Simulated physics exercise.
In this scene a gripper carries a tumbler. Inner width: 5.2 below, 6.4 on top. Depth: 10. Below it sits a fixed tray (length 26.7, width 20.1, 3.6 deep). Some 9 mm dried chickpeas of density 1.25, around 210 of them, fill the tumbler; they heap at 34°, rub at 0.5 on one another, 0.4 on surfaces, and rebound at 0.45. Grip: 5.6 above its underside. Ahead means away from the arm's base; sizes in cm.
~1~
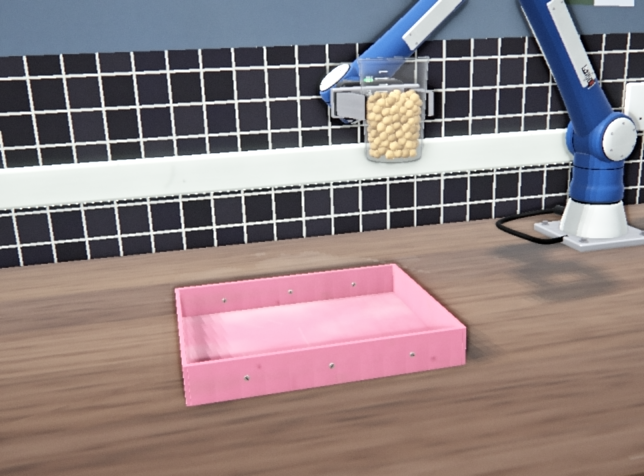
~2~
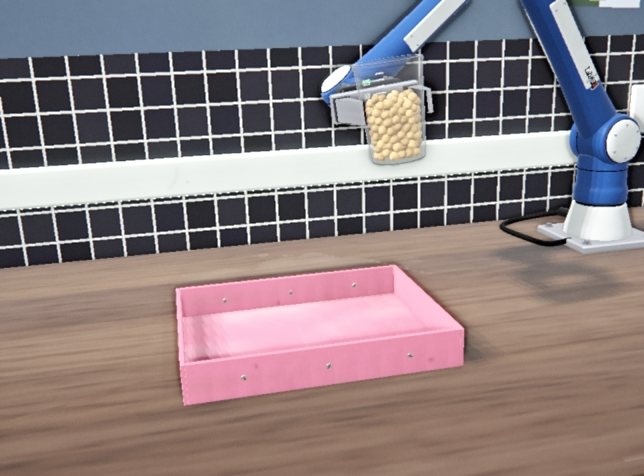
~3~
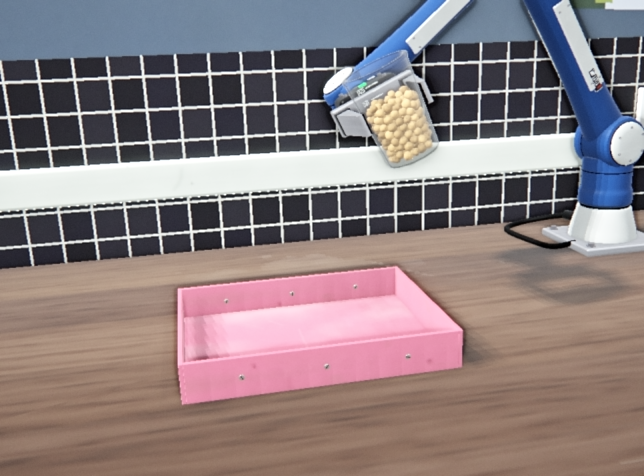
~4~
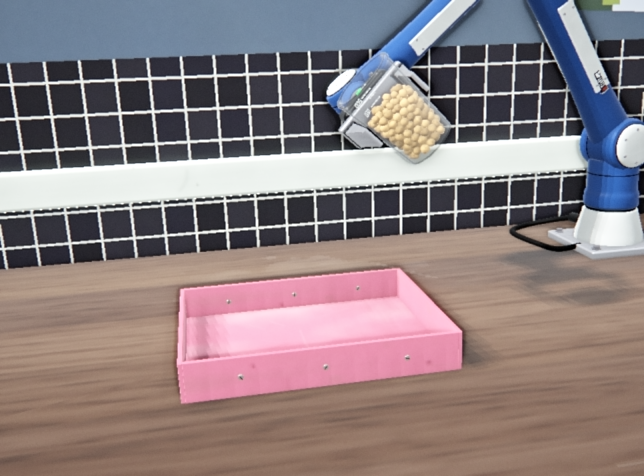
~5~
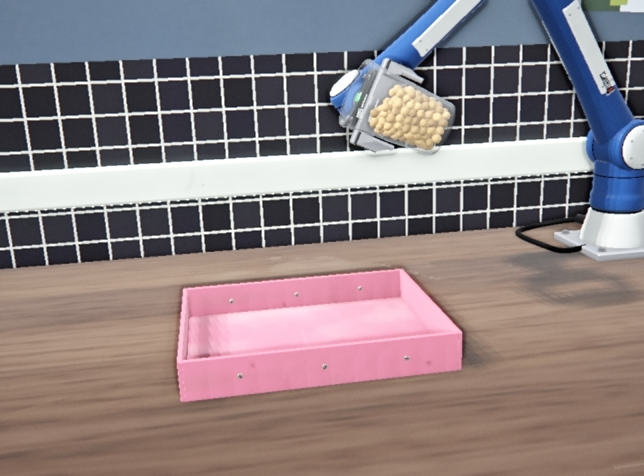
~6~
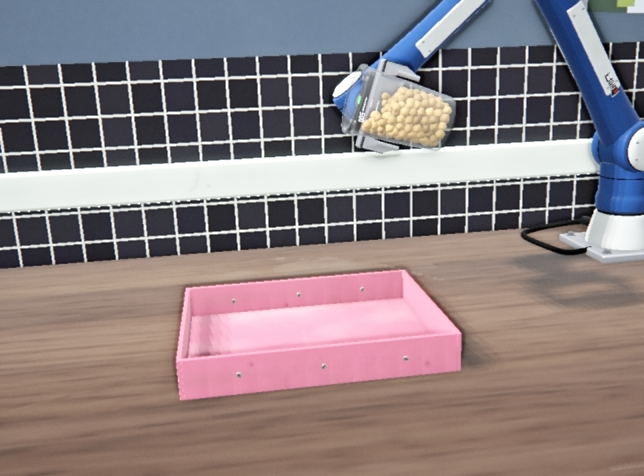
A blue robot arm held a clear tumbler of round, tan pieces above a wooden table with a pink tray, then steadily tilted it far over to one side, the pieces shifting inside.
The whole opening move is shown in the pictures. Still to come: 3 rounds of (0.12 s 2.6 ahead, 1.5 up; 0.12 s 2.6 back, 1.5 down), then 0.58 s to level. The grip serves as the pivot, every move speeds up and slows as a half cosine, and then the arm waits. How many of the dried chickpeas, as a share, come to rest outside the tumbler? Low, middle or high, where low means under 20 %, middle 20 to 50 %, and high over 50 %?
Middle, 20 to 50 %.
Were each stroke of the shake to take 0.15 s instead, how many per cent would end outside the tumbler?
I'd expect close to 15 per cent then.
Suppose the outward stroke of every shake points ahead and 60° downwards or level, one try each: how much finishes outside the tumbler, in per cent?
It comes to around 0 per cent on the first try and around 25 per cent on the second.
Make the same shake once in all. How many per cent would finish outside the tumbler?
About 10 %.
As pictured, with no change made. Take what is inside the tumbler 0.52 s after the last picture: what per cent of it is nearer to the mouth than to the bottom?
About 45 percent.
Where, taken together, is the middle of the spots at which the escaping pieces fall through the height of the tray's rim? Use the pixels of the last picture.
Close to pixel (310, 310).
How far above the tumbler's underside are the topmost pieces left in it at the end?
I'd say close to 6.0 cm.
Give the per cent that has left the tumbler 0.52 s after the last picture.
Roughly 25 percent is out.
Then, 0.52 s later, tilted 72° forward, highest piece 26 above the table; 162 in the tumbler, 19 in the tray, 32 in flight or on a rim.
Then, 1.04 s later, tilted 30° forward, highest piece 28 above the table; 139 in the tumbler, 73 in the tray, 1 in flight or on a rim.
Then, 1.50 s later, level, highest piece 25 above the table; 139 in the tumbler, 73 in the tray, 1 on the table or floor.
Then, 2.55 s later, level, highest piece 25 above the table; 139 in the tumbler, 73 in the tray, 1 on the table or floor.
At rest, 139 in the tumbler, 73 in the tray, 1 on the table or floor. That is 35 % outside the tumbler.
